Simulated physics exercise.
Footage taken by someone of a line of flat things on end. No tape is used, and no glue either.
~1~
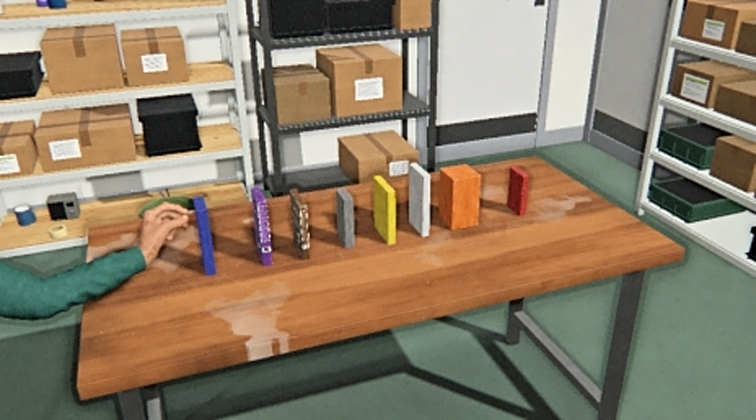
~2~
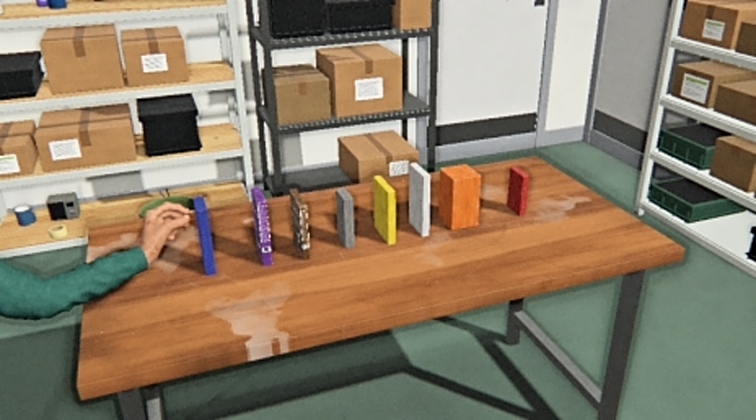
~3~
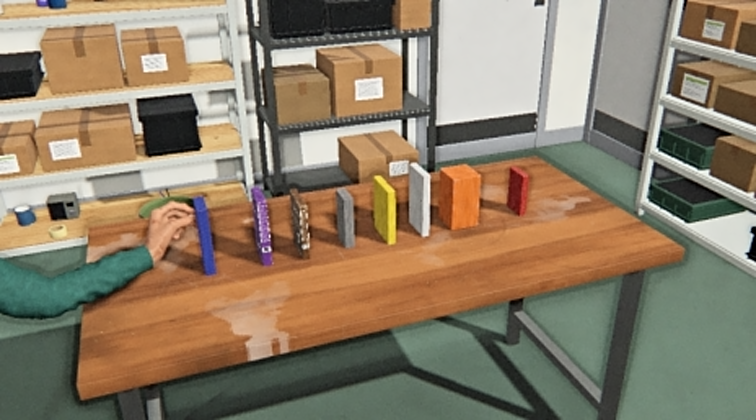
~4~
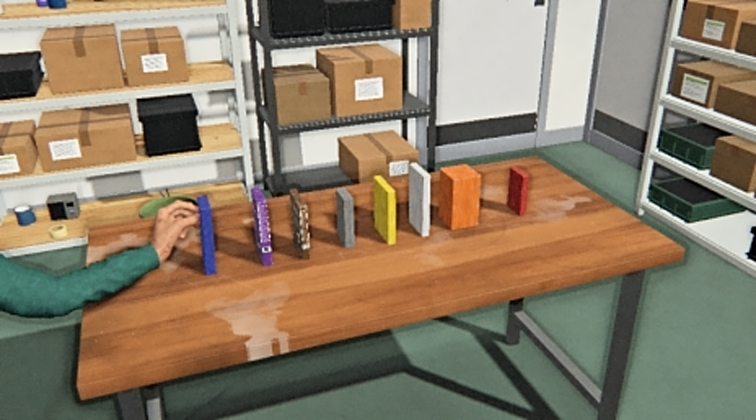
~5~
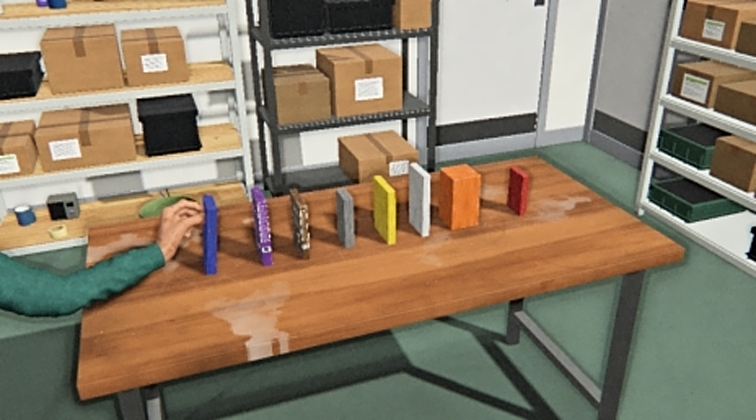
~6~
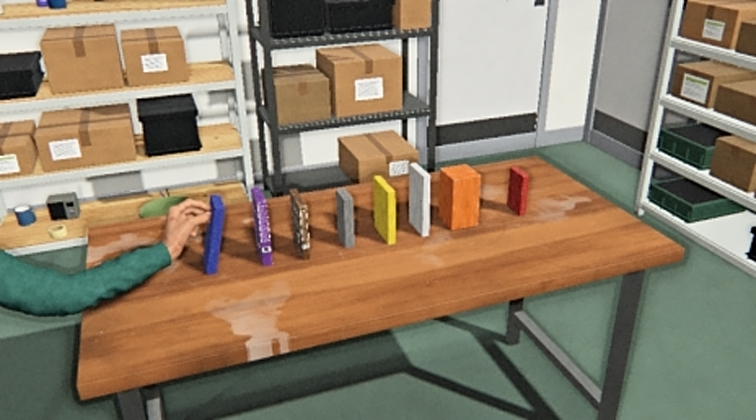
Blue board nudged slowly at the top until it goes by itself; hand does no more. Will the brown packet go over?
Yes, it goes down.
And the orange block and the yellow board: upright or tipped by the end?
At the end the orange block is standing and the yellow board has fallen.
Then, 0.30 s past the last view, blue board 64° over; brown packet rocked 8° from its first pose near (304, 223); purple packet rocked 27° from its first pose.
Then, 0.50 s past the last view, blue board 80° over; brown packet rocked 64° from its first pose near (329, 231); purple packet rocked 68° from its first pose; grey board rocked 34° from its first pose.
Then, 0.70 s past the last view, blue board 81° over; brown packet on its side near (332, 236); purple packet rocked 75° from its first pose; grey board rocked 69° from its first pose.
Finally, down or leaning hard on the table, brown packet, yellow board, grey board and purple packet; left askew, white block; orange block still in place. Final places as the last picture's camera would see them, brown packet near (332, 236).
